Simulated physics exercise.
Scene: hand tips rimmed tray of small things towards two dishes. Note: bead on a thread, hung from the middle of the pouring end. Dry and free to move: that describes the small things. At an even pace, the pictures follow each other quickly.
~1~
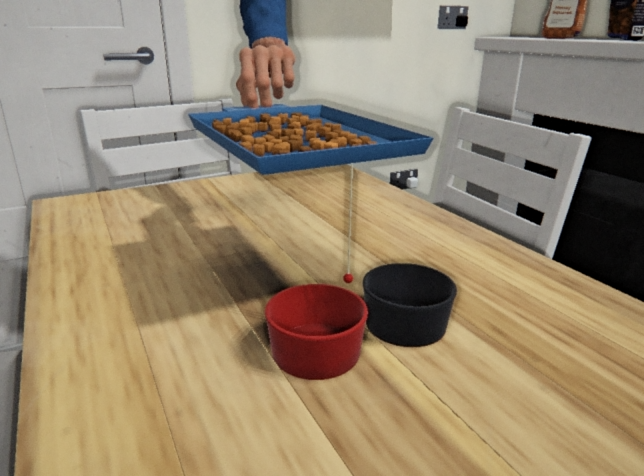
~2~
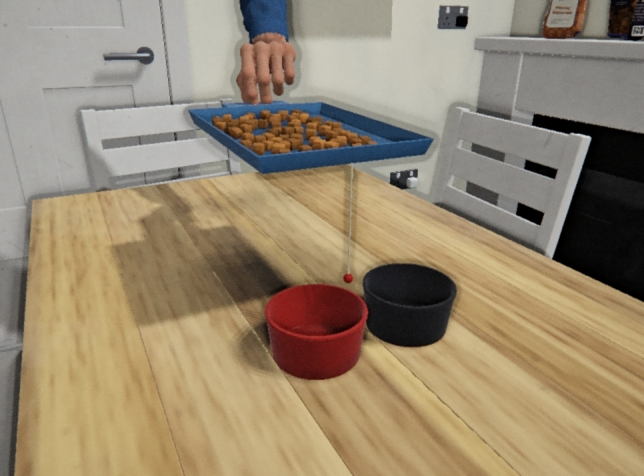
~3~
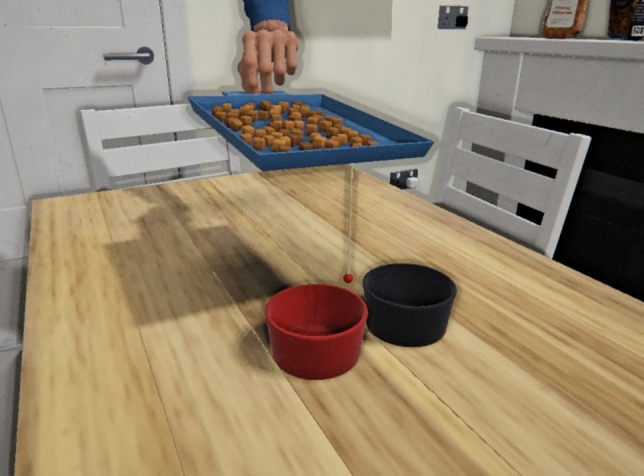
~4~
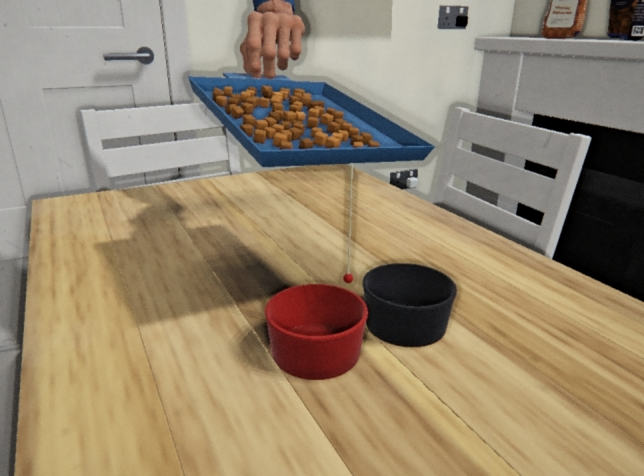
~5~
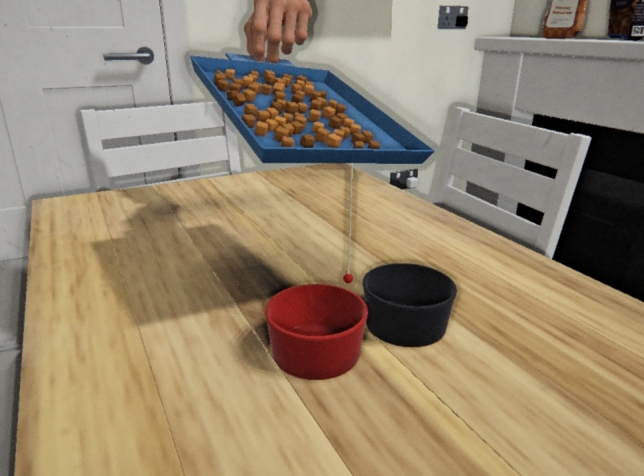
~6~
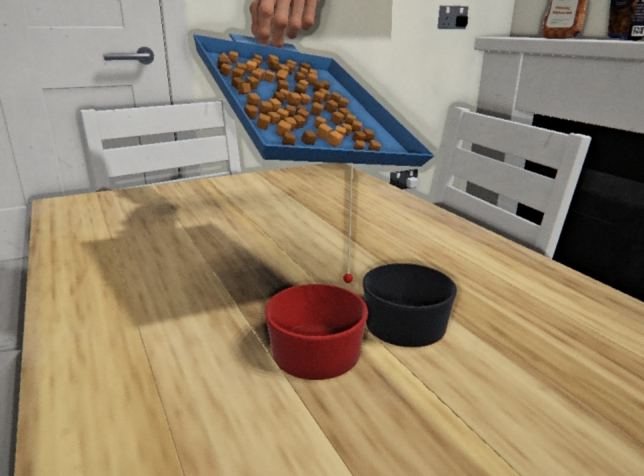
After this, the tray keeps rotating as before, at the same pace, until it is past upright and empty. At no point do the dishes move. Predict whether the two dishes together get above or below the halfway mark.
Above.
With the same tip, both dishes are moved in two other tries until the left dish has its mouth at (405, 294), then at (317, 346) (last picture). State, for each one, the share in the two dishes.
The first try yields 60% and the second yields 30%.
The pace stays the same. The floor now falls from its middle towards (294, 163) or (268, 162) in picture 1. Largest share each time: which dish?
So, the dish at the left the first time round, the dish at the left the second.
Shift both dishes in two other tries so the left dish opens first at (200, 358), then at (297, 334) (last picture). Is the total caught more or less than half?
Try 1: Not up to half; try 2: Not up to half.
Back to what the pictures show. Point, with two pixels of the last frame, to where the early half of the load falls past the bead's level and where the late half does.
Near (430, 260) and later near (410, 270).
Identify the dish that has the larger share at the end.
The fuller one is the one on the right.
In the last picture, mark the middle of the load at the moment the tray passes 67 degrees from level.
The middle of the pieces shows up near (381, 134).
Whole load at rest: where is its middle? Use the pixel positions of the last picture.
I'd mark it at roughly (417, 318).
Shortly afterwards, tray tipped steeply; all but a few on the tray; a little in the air.
Next, tray tipped past a quarter turn; near half on the tray; a little in the right dish; a little outside both; near a quarter in the air.
Some moments later, tray tipped past a quarter turn; near two thirds in the right dish; near a third outside both.
In the end, tray tipped past a quarter turn; none at all in the left dish; near two thirds in the right dish; near a third outside both.
